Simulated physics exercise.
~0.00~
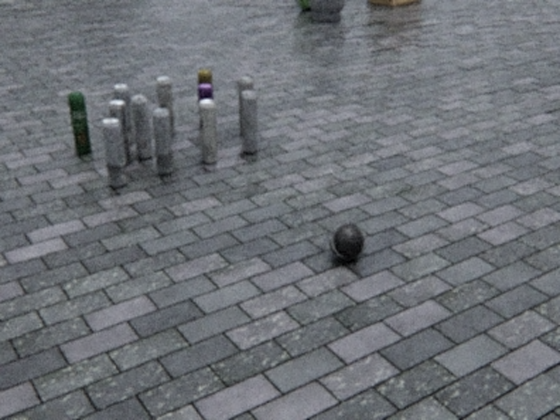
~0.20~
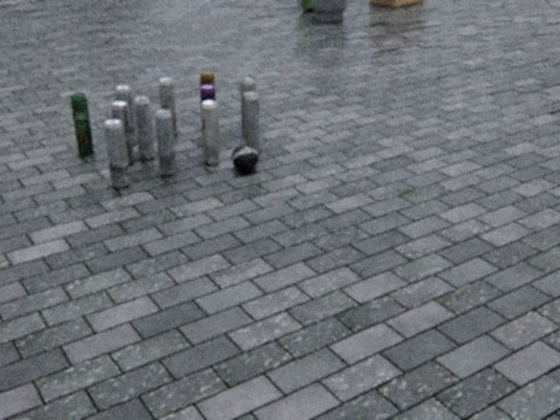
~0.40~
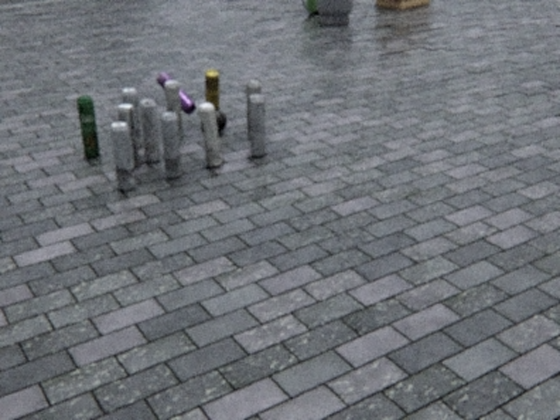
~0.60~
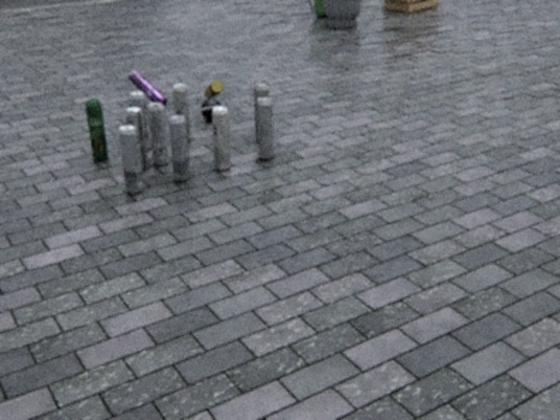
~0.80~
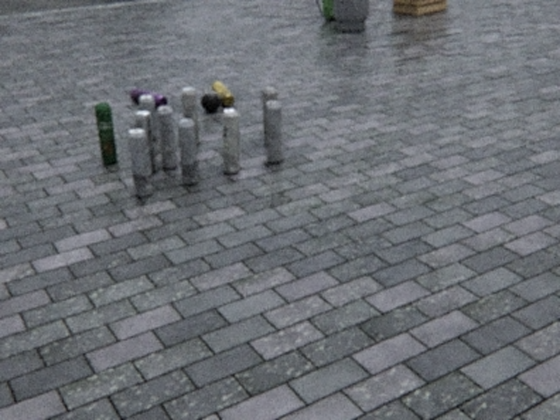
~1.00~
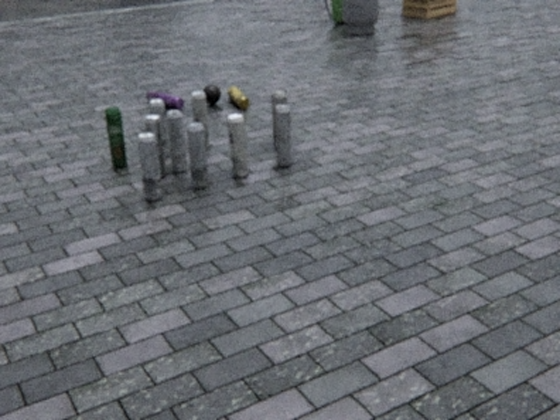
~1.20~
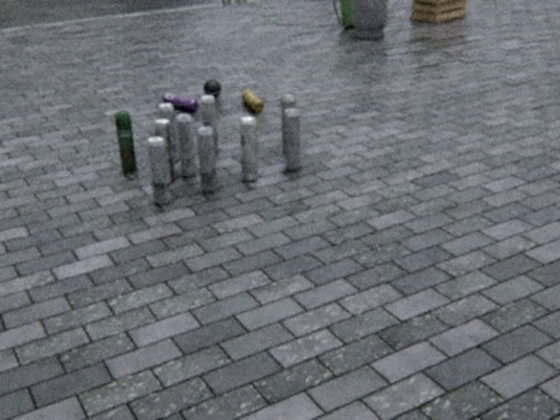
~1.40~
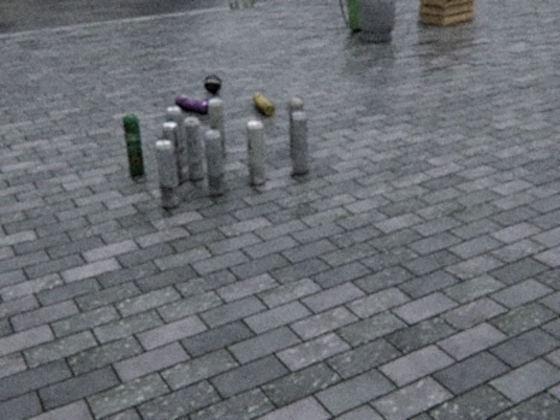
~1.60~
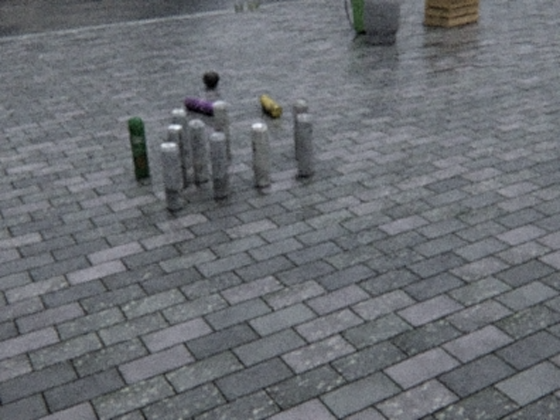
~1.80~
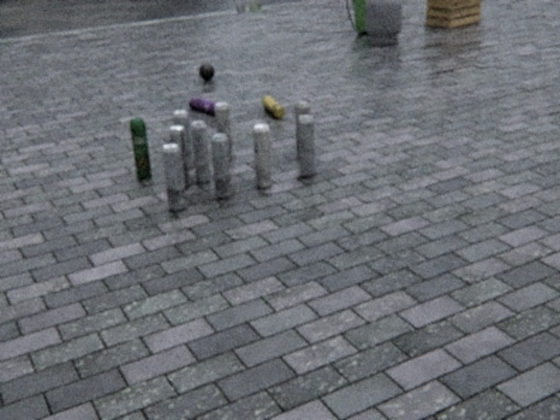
In this clip, a dark ball rolls across wet paving toward a cluster of upright tubes, passes among them and knocks over a purple one and a yellow one, then rolls away behind the group while the green and grey tubes stay standing.
